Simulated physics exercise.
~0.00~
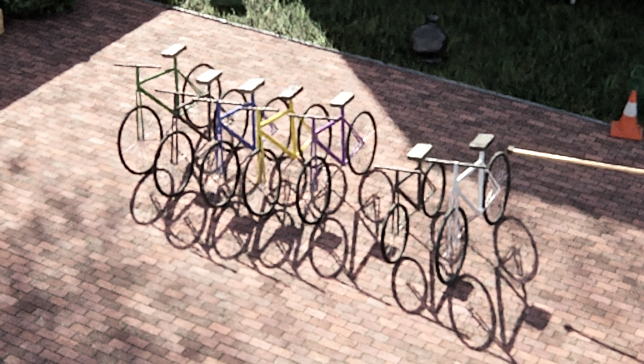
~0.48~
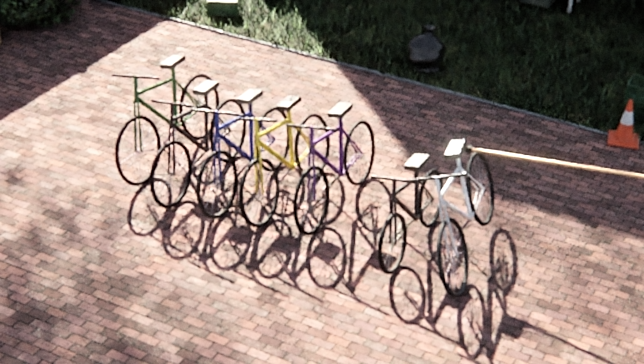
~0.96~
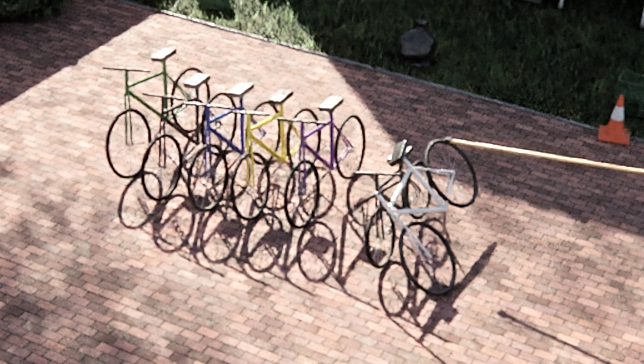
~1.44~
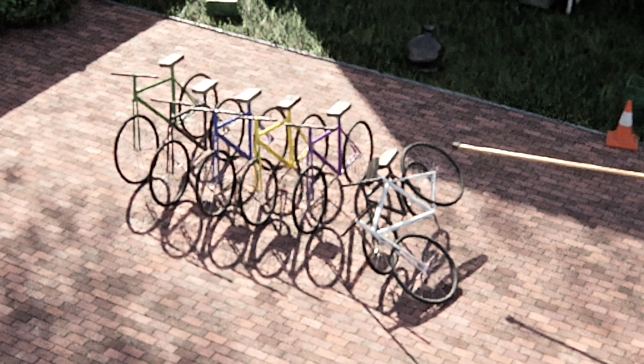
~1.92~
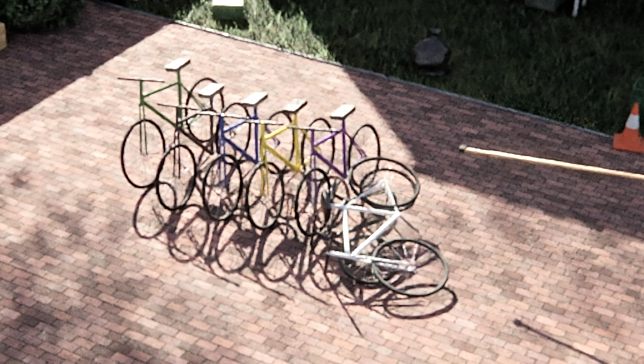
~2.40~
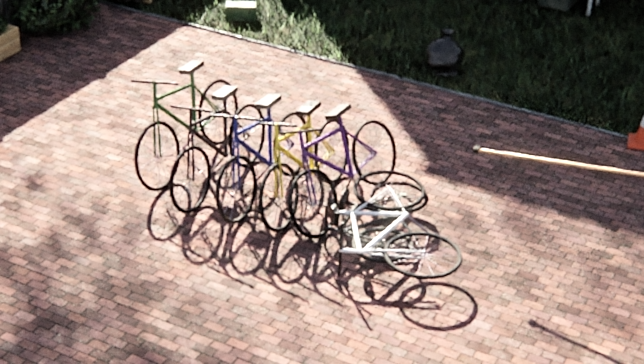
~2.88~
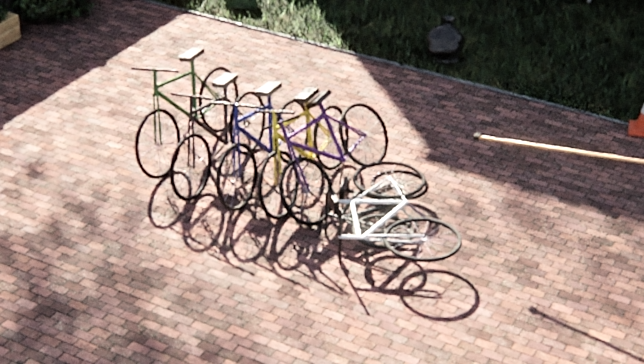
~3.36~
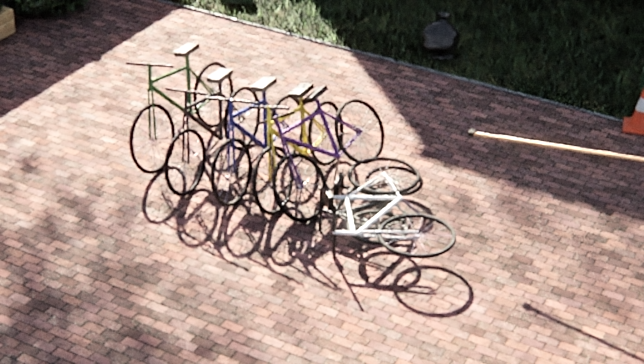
Seven bicycles standing in a row on sunlit brick paving, the nearest two toppling flat and the purple one tilting beside the upright rest.
